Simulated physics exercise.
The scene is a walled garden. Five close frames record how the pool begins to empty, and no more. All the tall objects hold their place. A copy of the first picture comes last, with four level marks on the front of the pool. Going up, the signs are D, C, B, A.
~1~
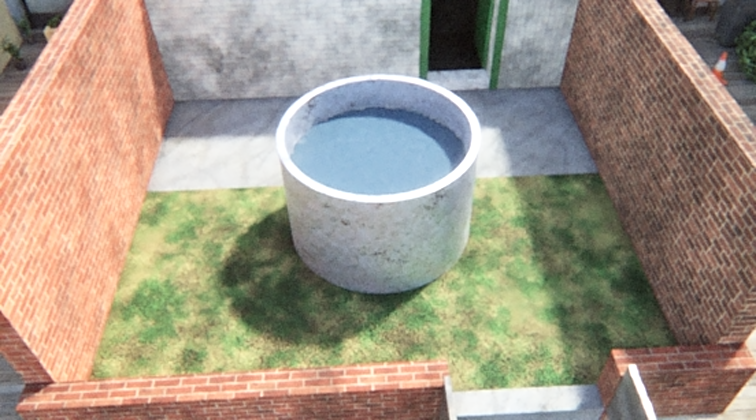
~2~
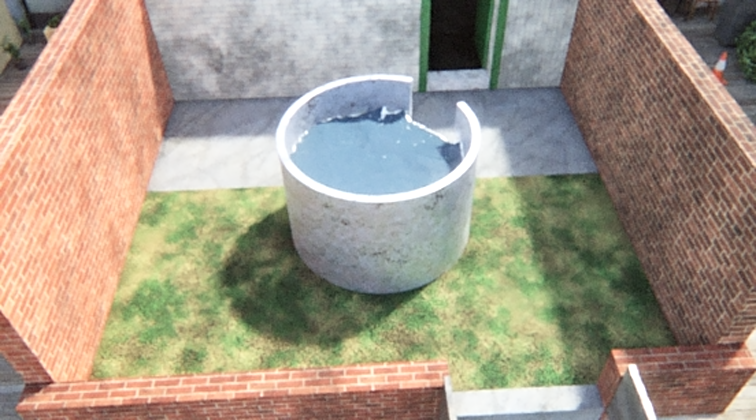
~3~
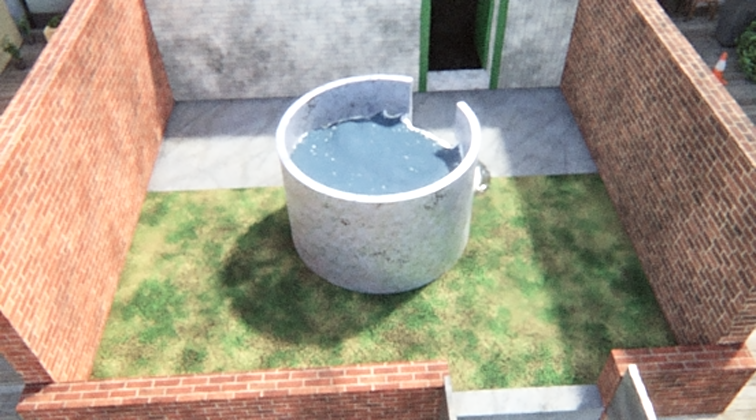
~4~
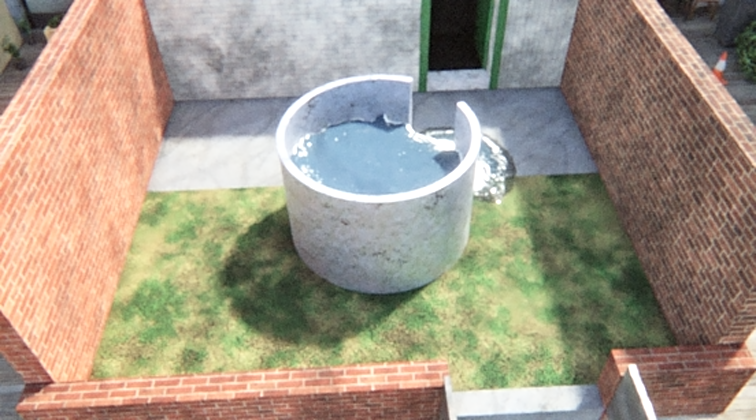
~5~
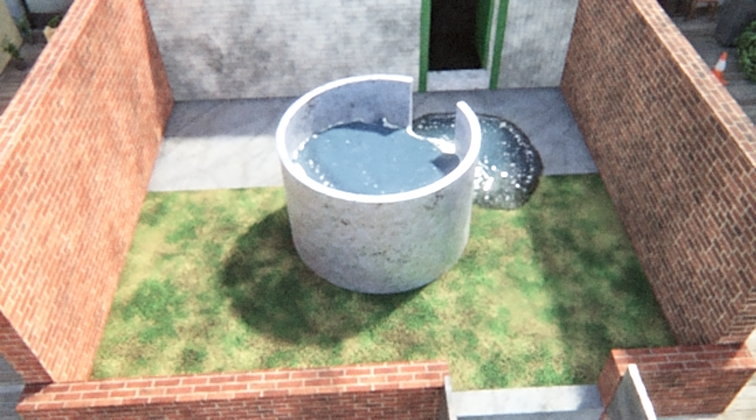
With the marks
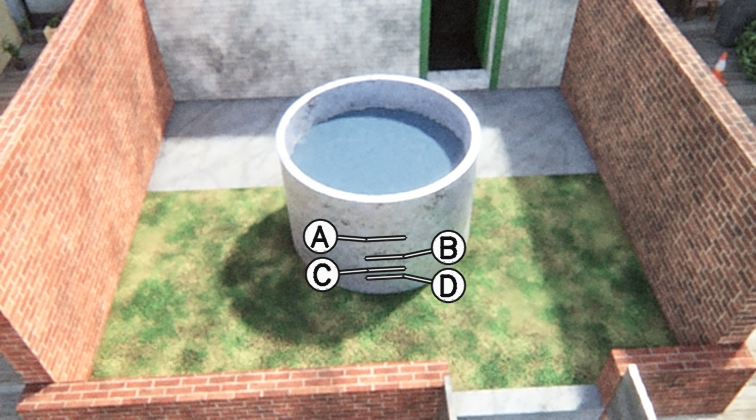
In a walled garden, a gap opens in a round pool and water spreads behind it.
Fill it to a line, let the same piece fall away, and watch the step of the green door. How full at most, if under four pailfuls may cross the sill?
Level B just does it.
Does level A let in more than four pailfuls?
Yes, it does.
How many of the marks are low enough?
Three.
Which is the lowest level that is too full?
The answer is A.
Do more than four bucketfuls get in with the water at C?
No, not at all.
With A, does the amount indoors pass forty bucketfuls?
No.
On the marked copy, A at (385, 238); B at (385, 257); C at (385, 269); D at (385, 277); from the bottom up D, C, B, A.
If A is chosen, some 15 bucketfuls get in.
If B is chosen, a bucket or two gets in.
If C is chosen, nothing gets over.
If D is chosen, nothing gets over.
